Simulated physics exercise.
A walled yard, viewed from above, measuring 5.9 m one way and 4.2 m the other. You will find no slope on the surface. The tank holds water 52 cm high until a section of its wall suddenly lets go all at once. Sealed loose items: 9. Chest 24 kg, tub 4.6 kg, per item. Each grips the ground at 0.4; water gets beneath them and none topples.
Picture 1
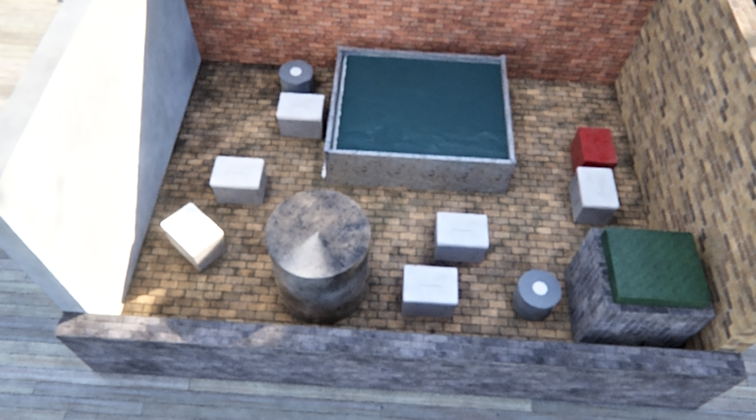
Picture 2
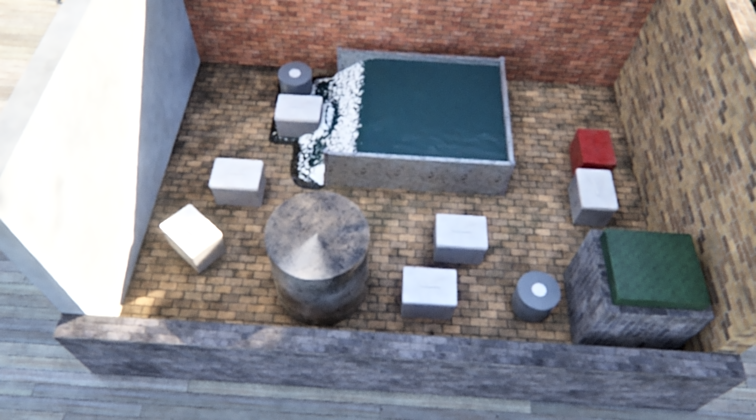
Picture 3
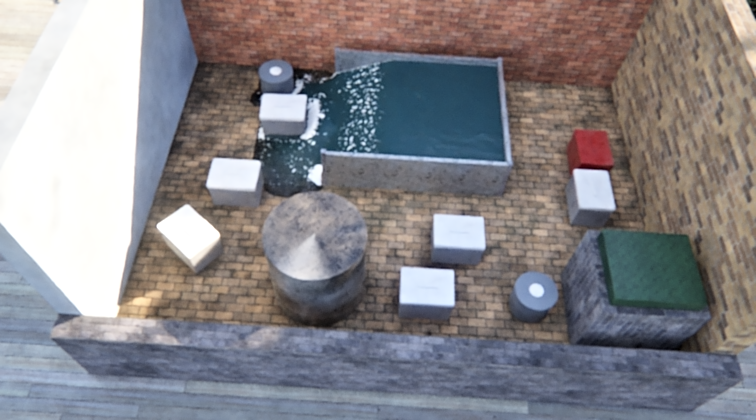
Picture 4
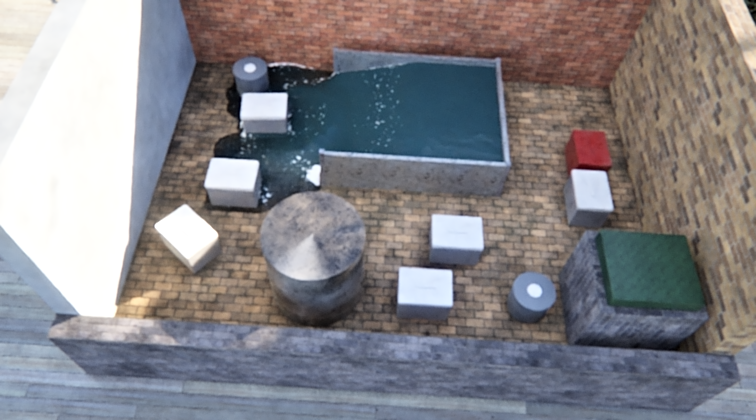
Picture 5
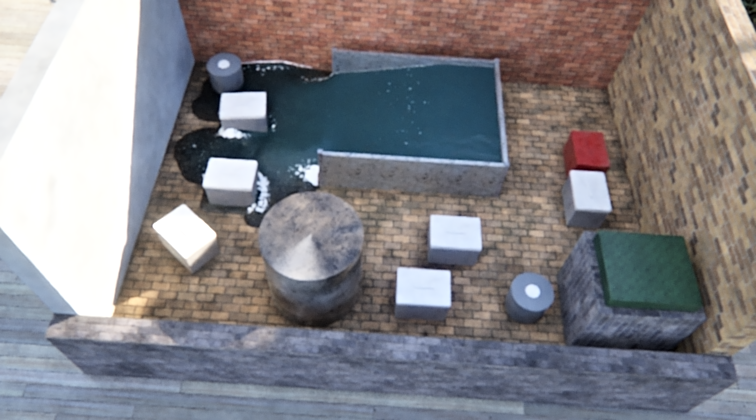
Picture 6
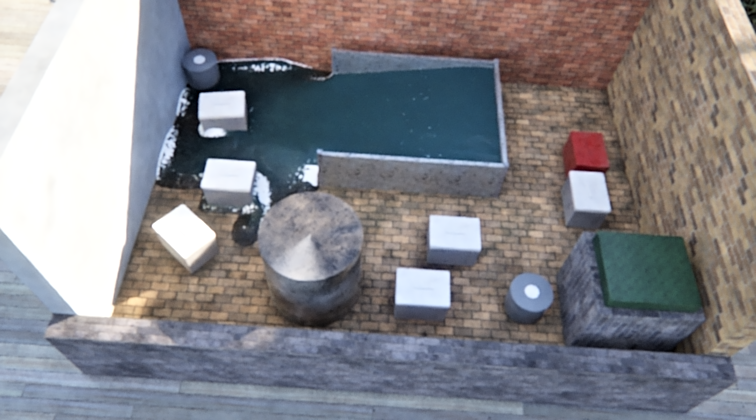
The footage shows a walled yard from above, where water pours from the open left side of a raised tank and spreads across the paving, pushing a gray drum and a pale block leftward while the red chest stays put.
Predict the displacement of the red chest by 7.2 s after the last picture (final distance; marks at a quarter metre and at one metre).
Its move will be negligible.
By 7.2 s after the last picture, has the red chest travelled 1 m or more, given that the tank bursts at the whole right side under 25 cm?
The answer: The red chest is taken far off.
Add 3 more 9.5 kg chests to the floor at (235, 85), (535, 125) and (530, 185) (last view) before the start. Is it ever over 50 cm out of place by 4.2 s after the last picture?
First outside the limit, then inside the limit, then inside the limit.
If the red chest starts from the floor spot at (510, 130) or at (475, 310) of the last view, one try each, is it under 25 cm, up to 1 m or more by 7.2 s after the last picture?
Taken in turn, it stays almost motionless and then stays almost motionless.
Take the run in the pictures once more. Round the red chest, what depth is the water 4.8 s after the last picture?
About 1 cm.
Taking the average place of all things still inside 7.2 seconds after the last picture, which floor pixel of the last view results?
Averaged position, last view: Near pixel (399, 217).
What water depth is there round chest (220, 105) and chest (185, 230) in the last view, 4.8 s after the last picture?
Roughly 21 and 16 cm.
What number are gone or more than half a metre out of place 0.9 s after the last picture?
I get 3.
Then, 0.9 s after the last picture the red chest is near (590, 149), 0.0 m from its start, aground; 2 afloat.
Then, 2.8 s after the last picture the red chest is near (590, 149), 0.0 m from its start, aground; 4 afloat.
Then, 4.8 s after the last picture the red chest is near (590, 149), 0.0 m from its start, aground; 4 afloat.
Then, 7.2 s after the last picture the red chest is near (590, 149), 0.0 m from its start, aground; 2 afloat.
